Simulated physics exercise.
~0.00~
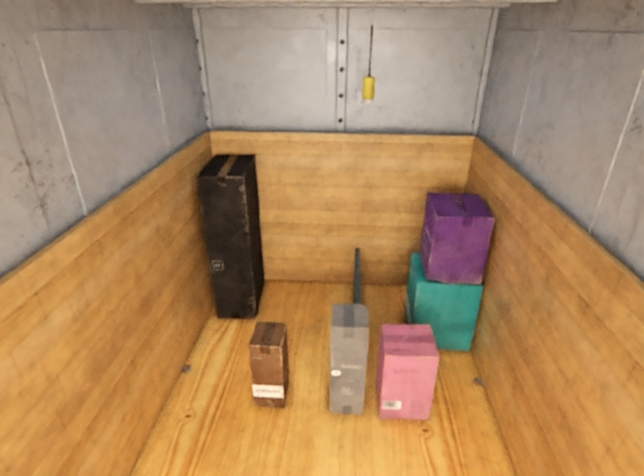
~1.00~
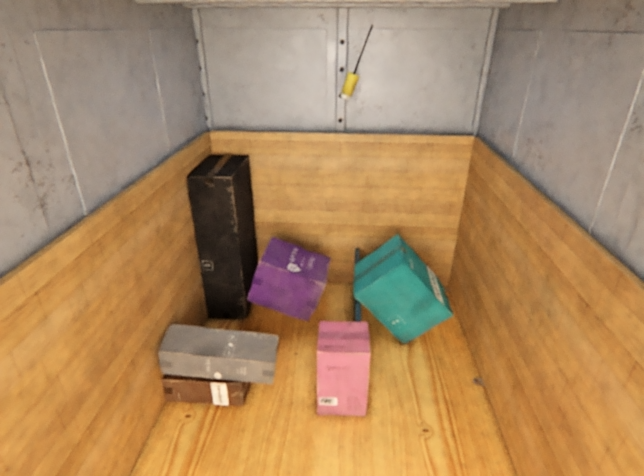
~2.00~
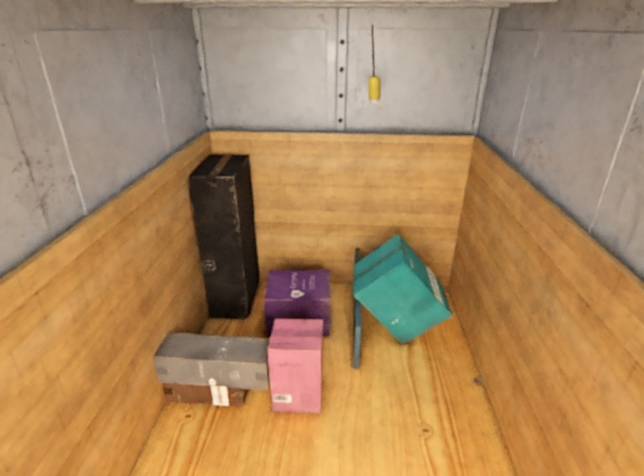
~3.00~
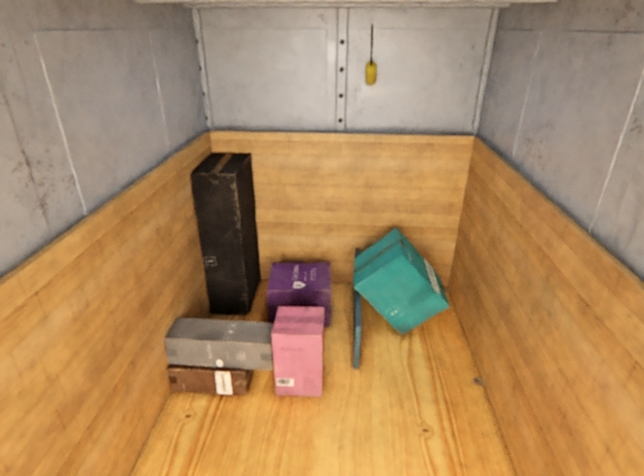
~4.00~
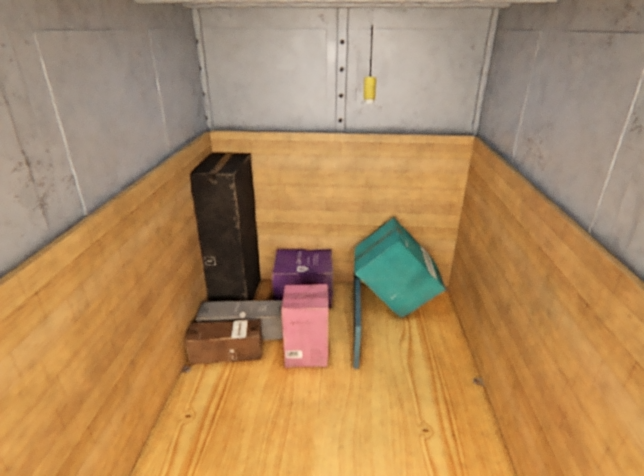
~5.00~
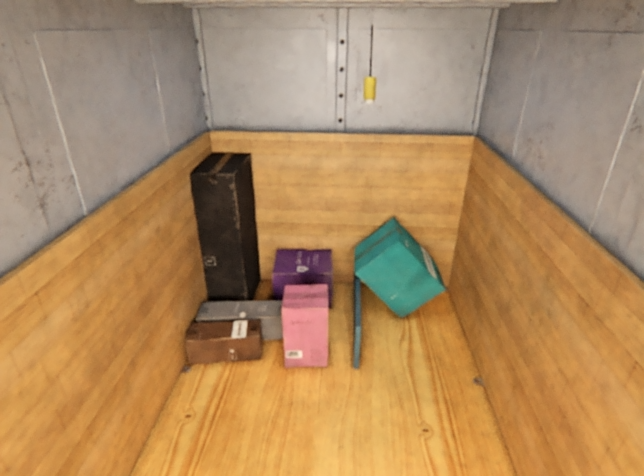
Boxes in a van topple and slide left, then shift forward and come to rest.
